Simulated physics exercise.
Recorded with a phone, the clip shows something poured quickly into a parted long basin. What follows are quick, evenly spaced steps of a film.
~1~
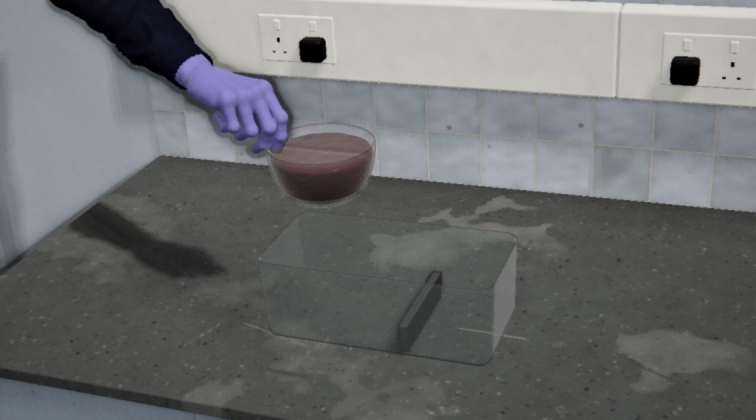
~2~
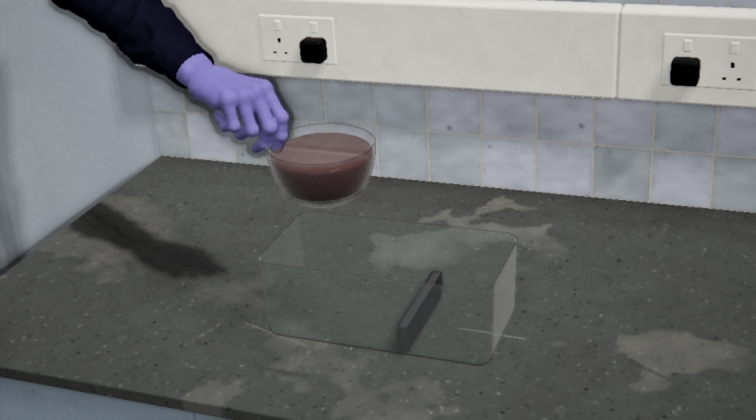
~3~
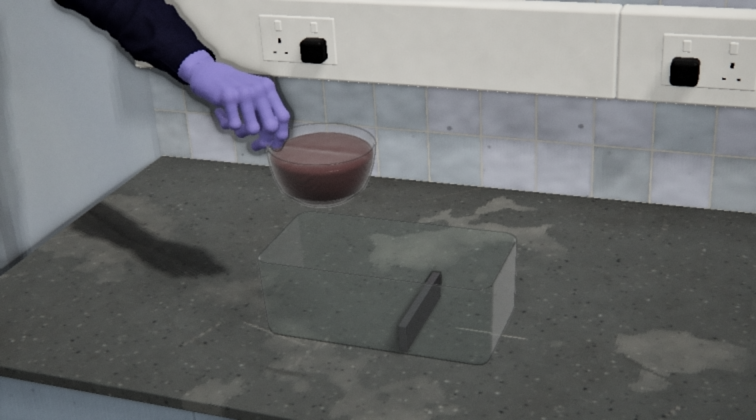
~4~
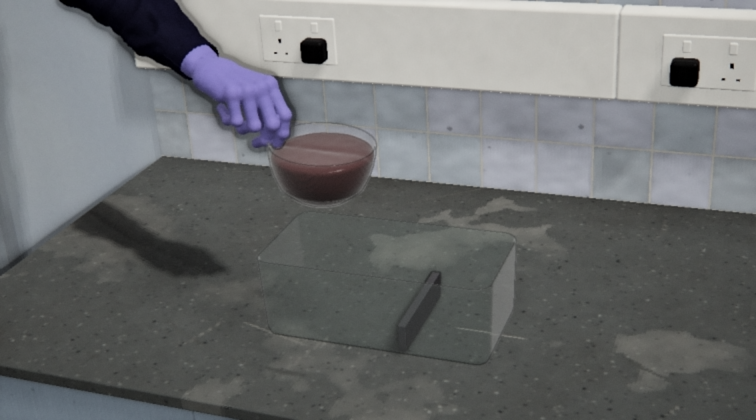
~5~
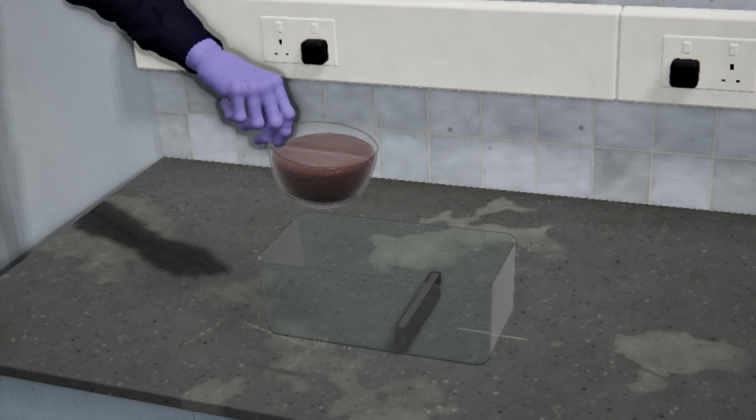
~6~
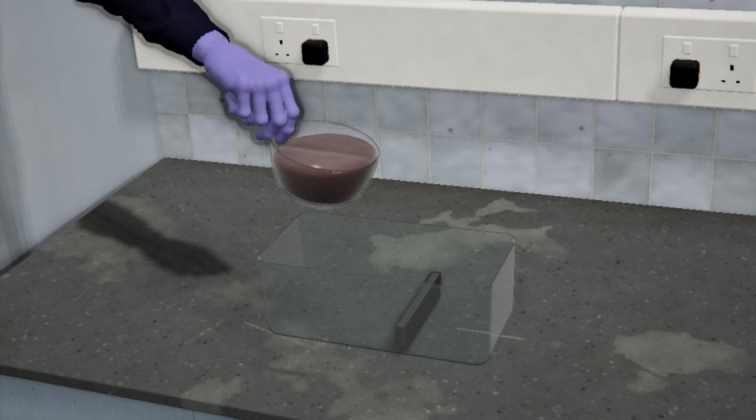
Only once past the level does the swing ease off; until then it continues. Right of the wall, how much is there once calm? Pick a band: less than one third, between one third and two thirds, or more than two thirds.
It is between one third and two thirds.
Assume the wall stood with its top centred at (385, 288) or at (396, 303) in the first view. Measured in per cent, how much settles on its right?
In turn 95 and 75 in a hundred.
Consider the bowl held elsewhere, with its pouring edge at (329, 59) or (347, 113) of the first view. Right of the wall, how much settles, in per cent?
It comes out at around 35 percent and then around 35 percent.
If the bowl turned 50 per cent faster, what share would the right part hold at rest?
About 40 per cent.
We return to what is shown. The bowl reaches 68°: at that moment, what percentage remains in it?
50 %.
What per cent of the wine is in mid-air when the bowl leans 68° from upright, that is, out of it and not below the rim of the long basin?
I'd say some 30 per cent of it.
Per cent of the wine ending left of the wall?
I'd say near 45 in a hundred.
A moment on, the bowl is tipped part way and 49 per cent is still to pour, 4 is left of the wall and 15 right of it.
Next, the bowl is tipped on its side and 7 per cent is still to pour, 30 is left of the wall and 56 right of it.
Then the bowl is tipped on its side and 0 per cent is still to pour, 44 is left of the wall and 55 right of it.
Later the bowl is tipped on its side and 0 per cent is still to pour, 45 is left of the wall and 55 right of it.
At rest 45 per cent lies left of the wall, 55 right of it and 0 outside.
